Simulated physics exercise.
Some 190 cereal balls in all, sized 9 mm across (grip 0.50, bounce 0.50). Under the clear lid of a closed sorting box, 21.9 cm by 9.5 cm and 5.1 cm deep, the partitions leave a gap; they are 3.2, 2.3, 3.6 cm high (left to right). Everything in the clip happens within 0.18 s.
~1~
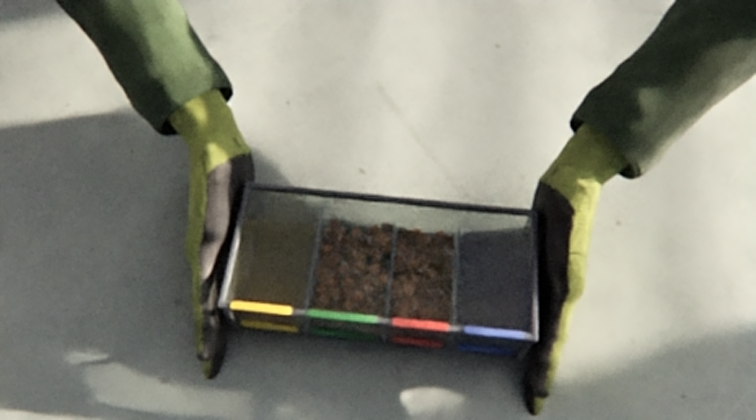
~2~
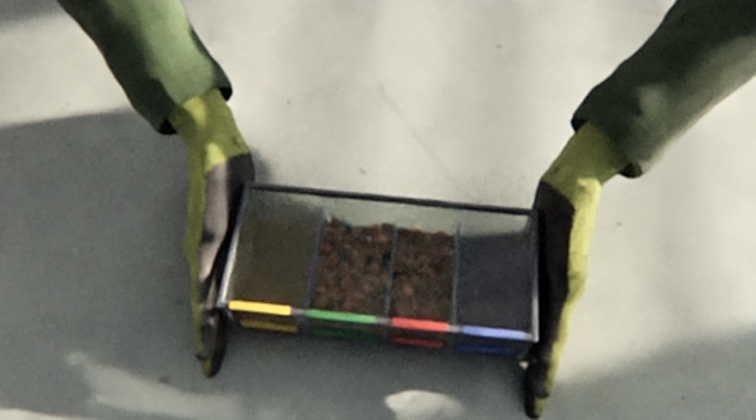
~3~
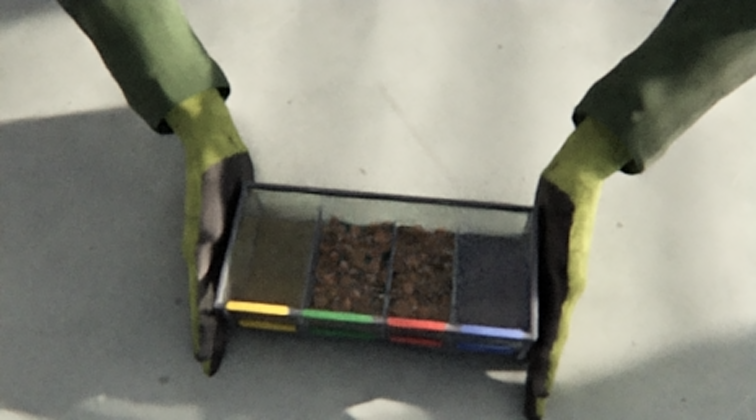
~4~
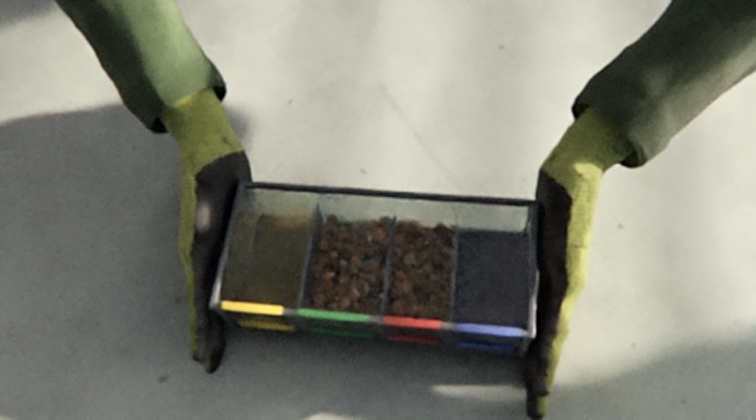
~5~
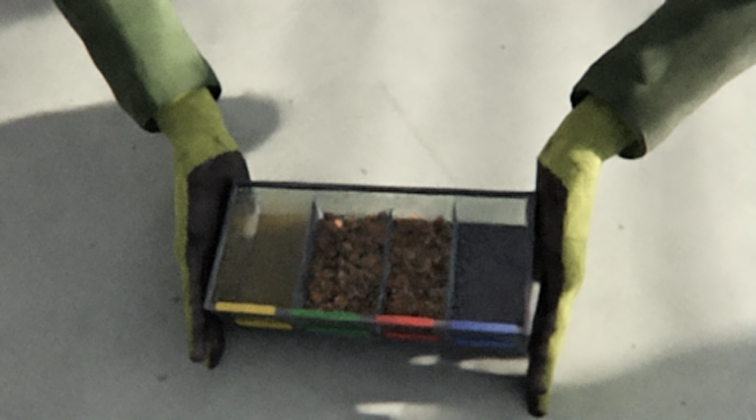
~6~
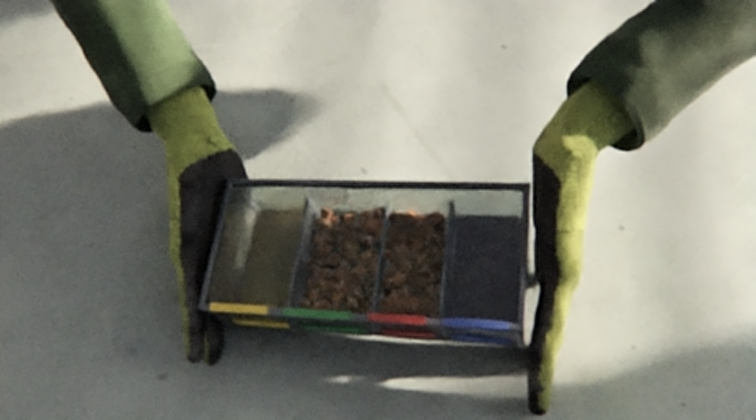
Gloved hands slowly tilt a clear-lidded box with brown pieces filling its two middle sections.
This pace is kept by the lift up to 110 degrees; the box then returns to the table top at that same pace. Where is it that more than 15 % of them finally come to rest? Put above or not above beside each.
Red compartment: Holds a share within the limit, blue compartment: Holds a share within the limit, green compartment: Holds a share past the limit, yellow compartment: Holds a share past the limit.
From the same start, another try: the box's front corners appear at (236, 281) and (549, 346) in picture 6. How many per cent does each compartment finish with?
Red = 65 %; blue = 30 %; green = 5 %; yellow = 0 %.
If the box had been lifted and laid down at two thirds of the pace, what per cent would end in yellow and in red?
Yellow 55 %, red 5 %.
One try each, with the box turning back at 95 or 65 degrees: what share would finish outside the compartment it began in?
Some 55 and 15 per cent.
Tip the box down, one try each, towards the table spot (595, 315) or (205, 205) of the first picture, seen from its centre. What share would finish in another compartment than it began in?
Some 60 and 75 per cent.
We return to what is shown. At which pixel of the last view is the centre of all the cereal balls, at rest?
Centre at rest: Approx. (316, 298) px.
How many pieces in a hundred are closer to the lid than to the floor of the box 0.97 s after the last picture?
Around 70 %.
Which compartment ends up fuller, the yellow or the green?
The green compartment ends up with more.
Then, 0.97 s after the last picture, tilt 110 degrees; red 15 %, green 65 %, yellow 25 %.
Then, 1.62 s after the last picture, tilt 50 degrees; green 60 %, yellow 40 %.
Then, 2.31 s after the last picture, tilt 0 degrees; green 55 %, yellow 45 %.
In the end, red 0 %, blue 0 %, green 55 %, yellow 45 %.
